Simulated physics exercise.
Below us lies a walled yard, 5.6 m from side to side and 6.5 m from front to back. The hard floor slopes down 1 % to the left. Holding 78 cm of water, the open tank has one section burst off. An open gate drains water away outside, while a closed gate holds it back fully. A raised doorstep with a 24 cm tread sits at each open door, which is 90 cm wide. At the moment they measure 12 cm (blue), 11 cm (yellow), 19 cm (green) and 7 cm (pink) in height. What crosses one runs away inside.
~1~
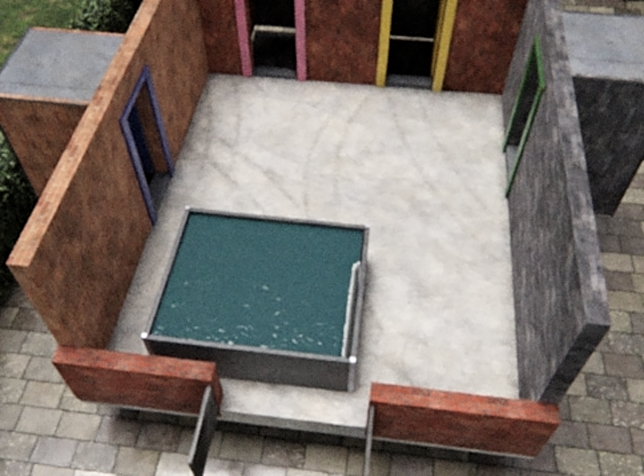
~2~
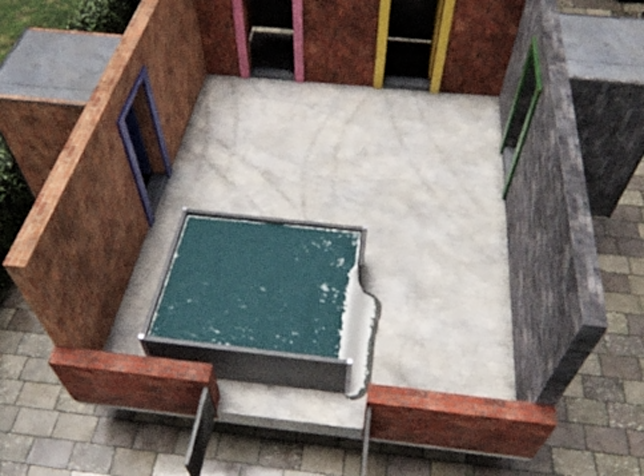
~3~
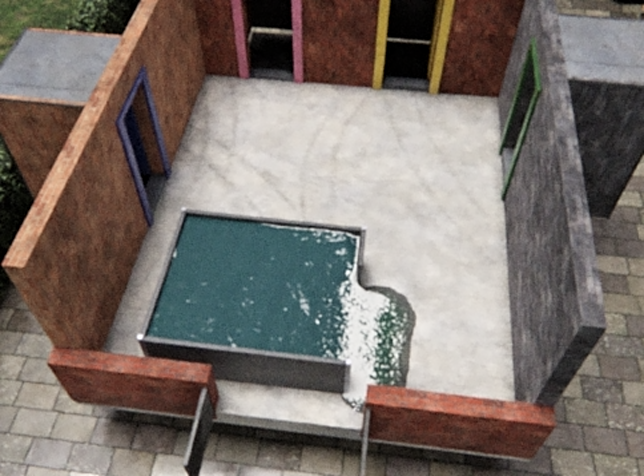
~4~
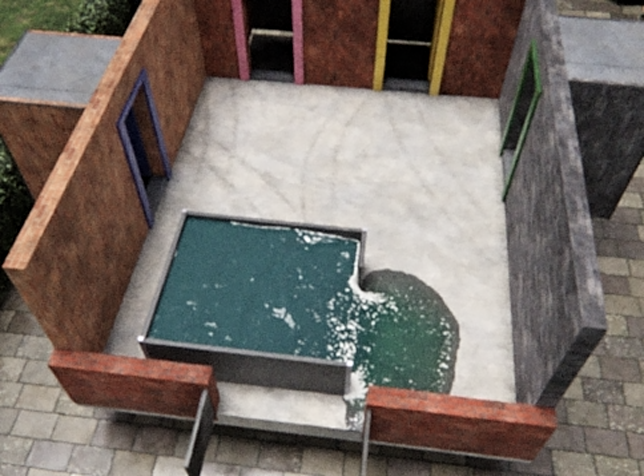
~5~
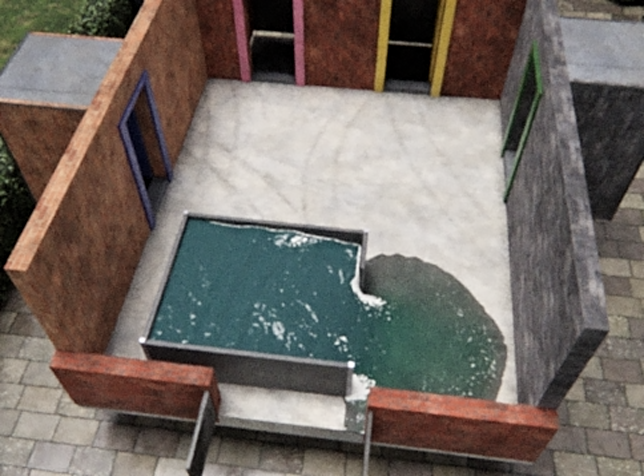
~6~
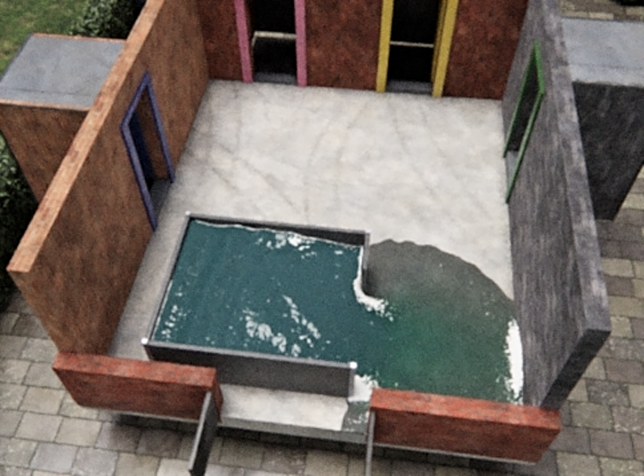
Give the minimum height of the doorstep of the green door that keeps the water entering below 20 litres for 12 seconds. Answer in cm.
Minimum height: About 6 cm.
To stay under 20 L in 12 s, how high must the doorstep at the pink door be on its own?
About 13.5 cm at pink.
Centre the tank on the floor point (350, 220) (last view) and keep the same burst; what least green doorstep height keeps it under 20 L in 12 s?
With that change, some 13.5 centimetres.
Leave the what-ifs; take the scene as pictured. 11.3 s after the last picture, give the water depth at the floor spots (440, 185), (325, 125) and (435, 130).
Approx. 5 / 6 / 8 cm.
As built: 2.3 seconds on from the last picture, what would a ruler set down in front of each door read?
Centimetres: Blue = 0, yellow = 2, green = 10, pink = 0.
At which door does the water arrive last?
Blue.
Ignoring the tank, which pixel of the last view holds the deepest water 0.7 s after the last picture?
Around (493, 430).
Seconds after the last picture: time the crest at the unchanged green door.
Around 2.6 s, give or take.
Then, 0.7 s after the last picture water covers 20 % of the floor, deepest (66 cm) near (493, 430); it has not reached the green door.
Then, 2.3 s after the last picture water covers 50 % of the floor, deepest (40 cm) near (505, 392); 10 cm at the green door, 0 litres in over its 19 cm doorstep.
Then, 11.3 s after the last picture water covers 100 % of the floor, deepest (24 cm) near (149, 246); 9 cm at the green door, 0 litres in over its 19 cm doorstep.
At the green door as built, the water peaked near 10 cm, 2.5 s after the last picture.
Run again over the same 12 s with other heights there, 31 litres in over 5 cm, 10 litres over 7 cm. The limit of 20 litres is kept from about 6 cm up.
